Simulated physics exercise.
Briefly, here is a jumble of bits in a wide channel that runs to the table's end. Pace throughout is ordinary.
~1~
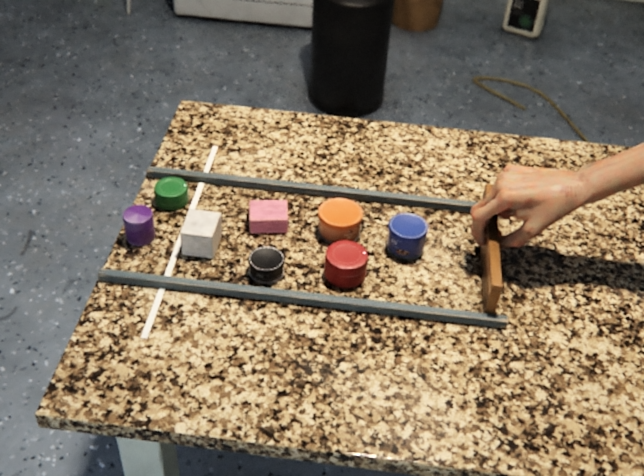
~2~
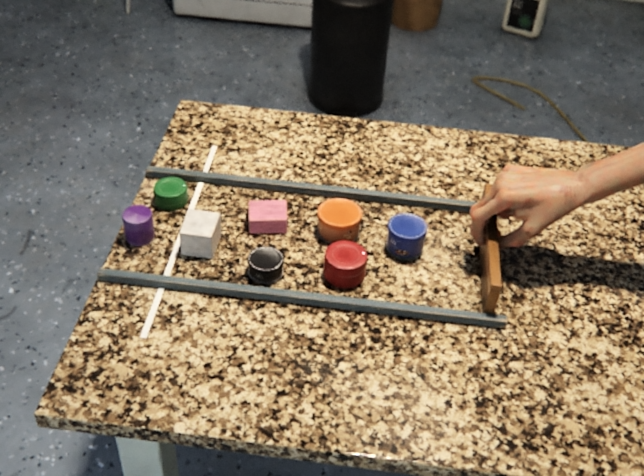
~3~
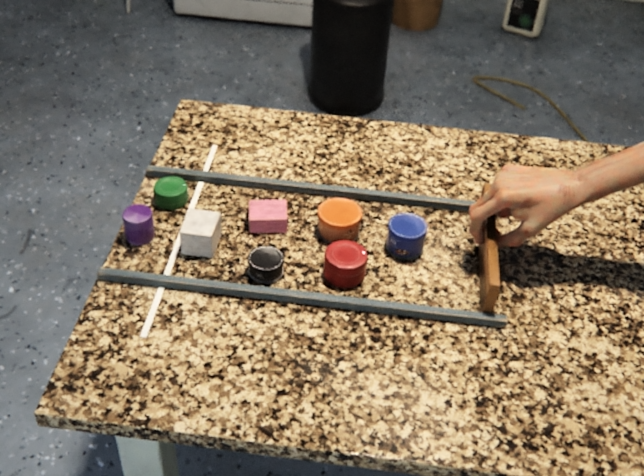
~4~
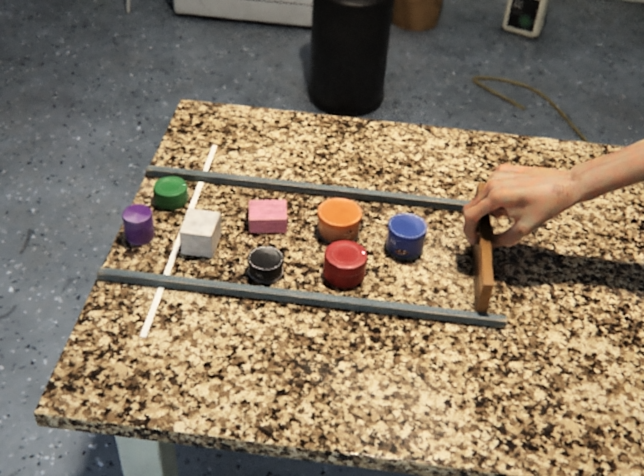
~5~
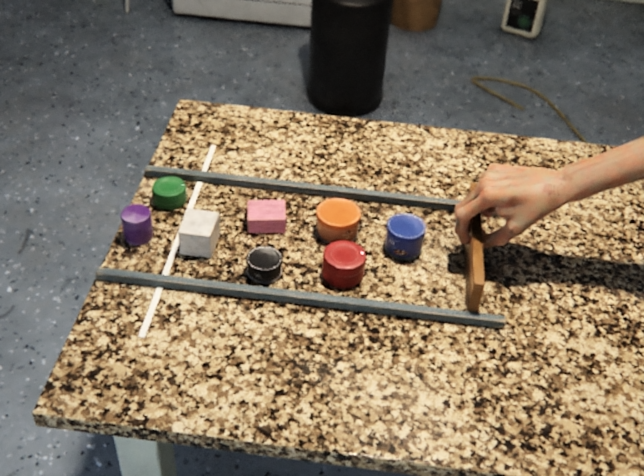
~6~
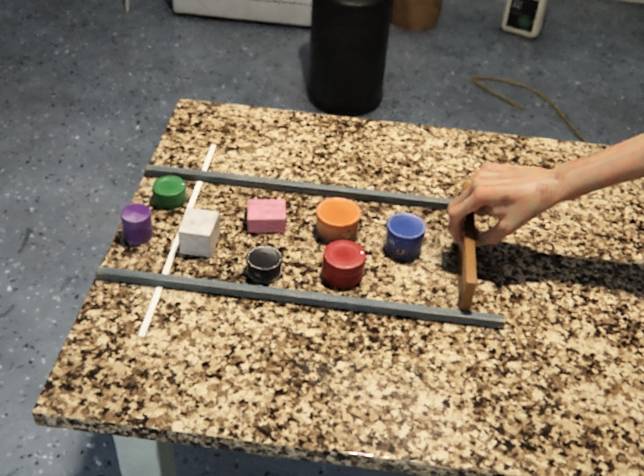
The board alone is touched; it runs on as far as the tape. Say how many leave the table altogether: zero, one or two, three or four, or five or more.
The pieces that drop number fewer than three, yet some.
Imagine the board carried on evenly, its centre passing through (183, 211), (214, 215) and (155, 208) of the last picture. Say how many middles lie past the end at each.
2, 0, 5.
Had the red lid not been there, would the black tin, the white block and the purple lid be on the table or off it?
Result: Black tin stays, white block stays, purple lid comes off.
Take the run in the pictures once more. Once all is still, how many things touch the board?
It's touching 3 at the end.
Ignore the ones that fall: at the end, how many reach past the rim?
Tally: 3.
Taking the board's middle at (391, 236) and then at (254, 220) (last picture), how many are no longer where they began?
Moved so far: 2, then 6.
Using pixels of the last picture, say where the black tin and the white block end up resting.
Black tin at about (114, 255), white block at about (124, 224).
Early on, none off yet; purple lid at rest near (137, 224); green lid at rest near (170, 192); white block at rest near (200, 233).
A while later, none off yet; purple lid at rest near (137, 224); green lid travelled a little near (160, 189); white block travelled about its own width near (166, 230).
Finally, the number that fall off is one or two; lost, green lid and purple lid.
